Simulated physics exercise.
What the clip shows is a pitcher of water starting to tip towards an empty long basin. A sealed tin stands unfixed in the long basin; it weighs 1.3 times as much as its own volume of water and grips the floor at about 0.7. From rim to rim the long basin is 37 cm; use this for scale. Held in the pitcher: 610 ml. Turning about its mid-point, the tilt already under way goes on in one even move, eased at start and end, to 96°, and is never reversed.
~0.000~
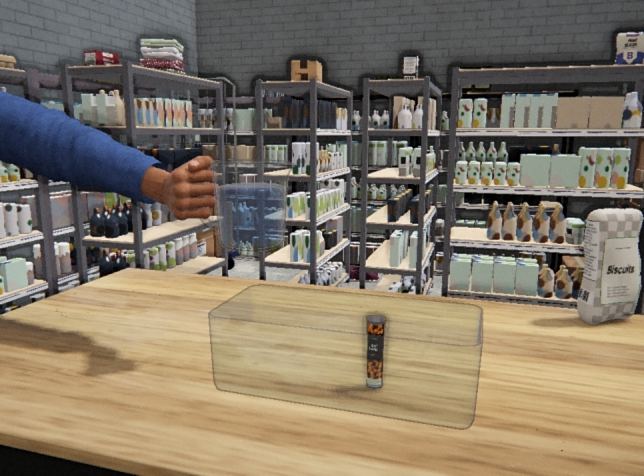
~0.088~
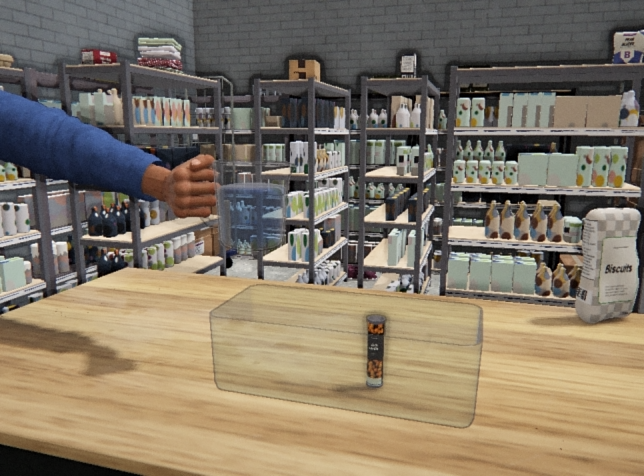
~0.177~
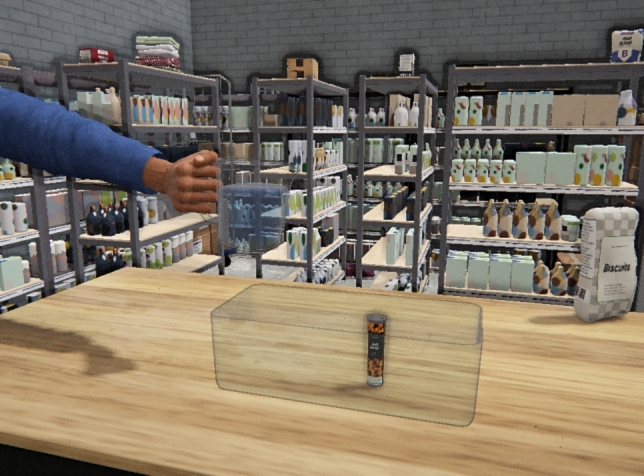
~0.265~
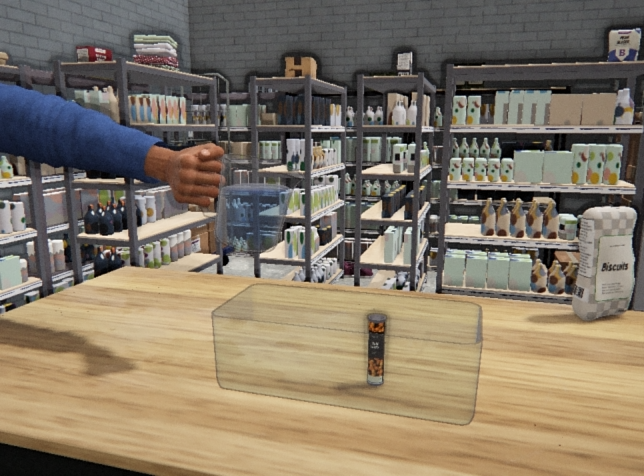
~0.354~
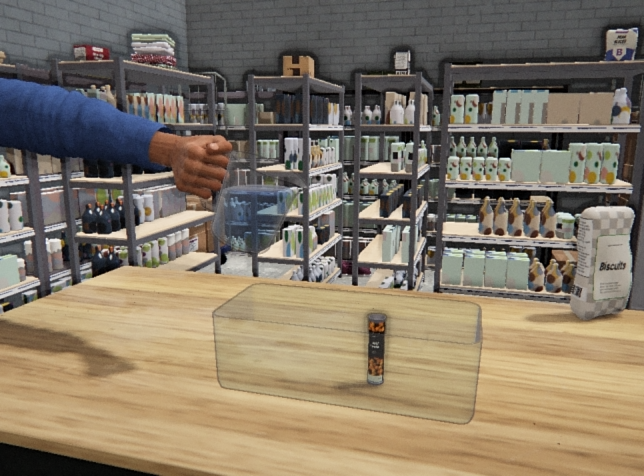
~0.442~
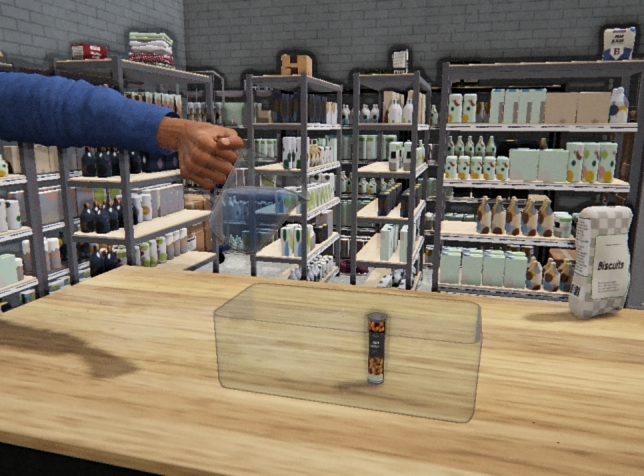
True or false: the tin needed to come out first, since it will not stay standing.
False.
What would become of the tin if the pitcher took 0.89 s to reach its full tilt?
The tin stays balanced.
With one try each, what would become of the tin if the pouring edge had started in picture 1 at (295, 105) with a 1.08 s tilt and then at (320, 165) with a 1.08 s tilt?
Run one: It tumbles. Run two: It tumbles.
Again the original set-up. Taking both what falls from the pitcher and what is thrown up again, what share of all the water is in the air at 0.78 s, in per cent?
Close to 20 in a hundred.
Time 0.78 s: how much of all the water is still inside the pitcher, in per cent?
Still held: Roughly 72 % of the total.
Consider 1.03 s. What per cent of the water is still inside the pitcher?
Close to 26 in a hundred.
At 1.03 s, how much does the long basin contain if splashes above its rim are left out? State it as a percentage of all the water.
About 56 %.
After 0.78 s the tilt is 79° and 72 per cent is still to pour; the tin stands where it began.
After 1.03 s the tilt is 96° and 25 per cent is still to pour; the tin stands where it began.
After 1.30 s the tilt is 96° and 6 per cent is still to pour; the tin stands where it began.
After 1.58 s the tilt is 96° and 1 per cent is still to pour; the tin stands where it began.
In the end the tin stands where it began.
